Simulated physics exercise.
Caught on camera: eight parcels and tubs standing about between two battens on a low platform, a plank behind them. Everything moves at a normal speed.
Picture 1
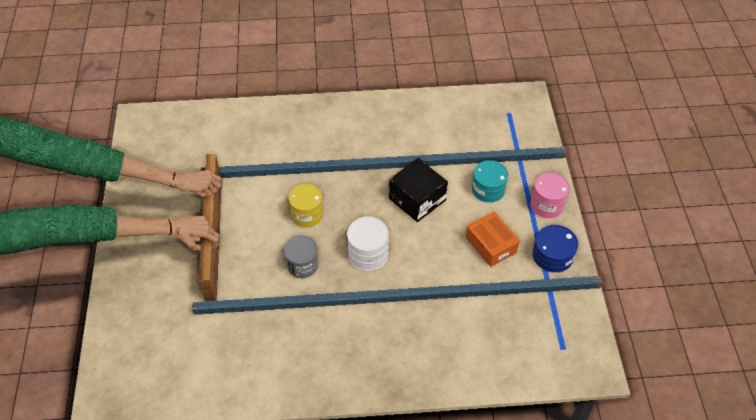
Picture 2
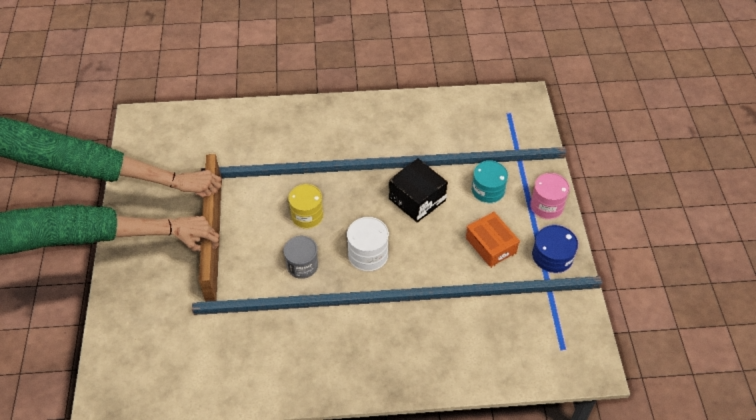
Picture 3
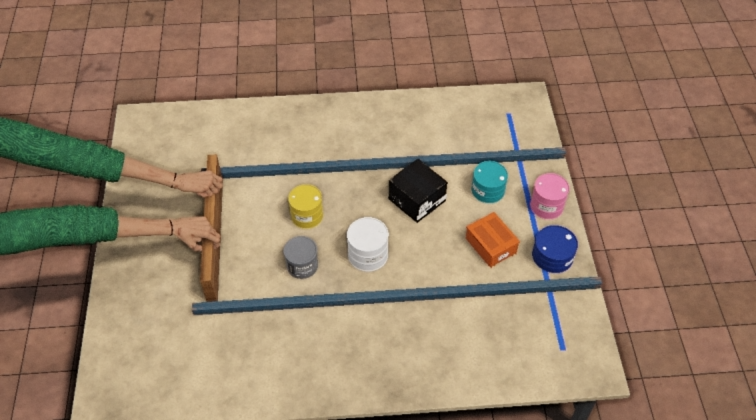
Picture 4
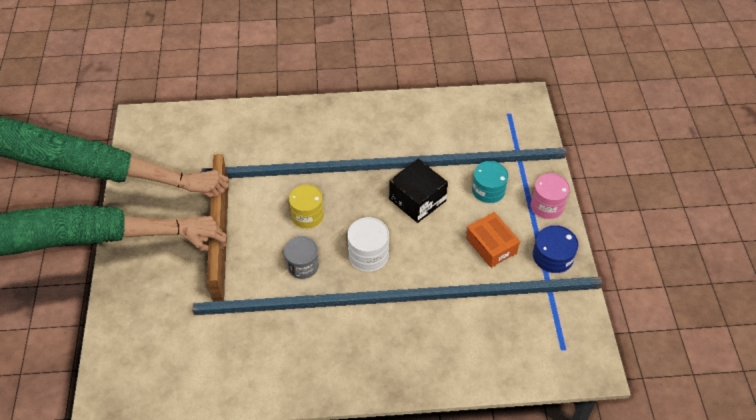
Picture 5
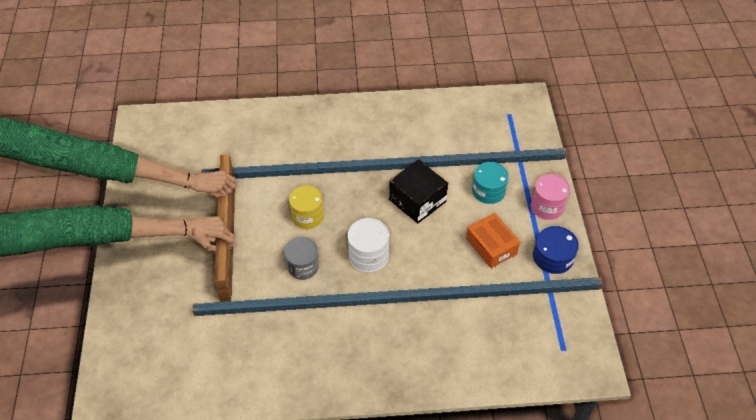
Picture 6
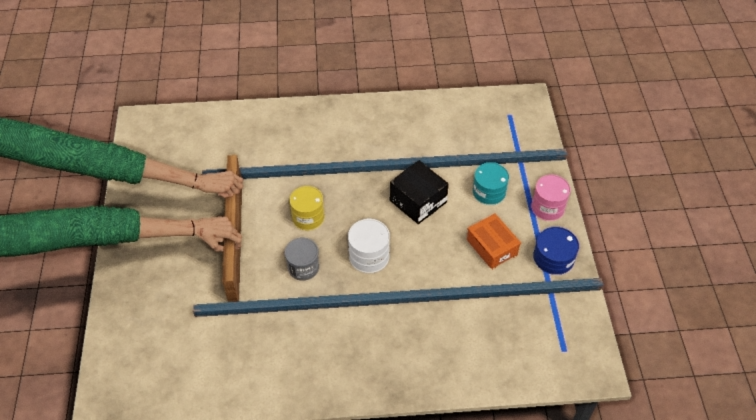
Two green-sleeved arms holding a wooden plank still, then sliding it slightly right between battens toward eight unmoving tubs and boxes.
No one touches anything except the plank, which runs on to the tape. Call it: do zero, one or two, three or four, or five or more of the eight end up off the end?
Three or four end up off it.
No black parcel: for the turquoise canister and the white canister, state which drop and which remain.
In that case the turquoise canister remains in place while the white canister remains in place.
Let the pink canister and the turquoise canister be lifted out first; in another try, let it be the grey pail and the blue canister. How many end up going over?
Counts - first: 2, second: 2.
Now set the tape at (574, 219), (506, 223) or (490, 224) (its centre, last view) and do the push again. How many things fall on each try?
You'd get 8, then 1, then 0.
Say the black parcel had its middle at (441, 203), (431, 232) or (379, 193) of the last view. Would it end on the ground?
In that order, it slips off; slips off; stays put.
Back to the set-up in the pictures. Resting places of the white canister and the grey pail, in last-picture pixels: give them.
The first near (559, 224), the second near (562, 256).
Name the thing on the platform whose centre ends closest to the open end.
Foremost is the pink canister.
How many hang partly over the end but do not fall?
In total, 1 of them.
Early on, none off yet; pink canister at rest near (551, 198); blue canister at rest near (556, 251); turquoise canister at rest near (491, 184).
A while later, none off yet; pink canister at rest near (551, 198); blue canister at rest near (556, 251); turquoise canister moving near (492, 183).
Further along, none off yet; pink canister at rest near (551, 198); blue canister travelled about its own width near (584, 259); turquoise canister travelled well along near (554, 166).
Finally, the number that fall off is three or four; lost, orange tote, turquoise canister and blue canister.
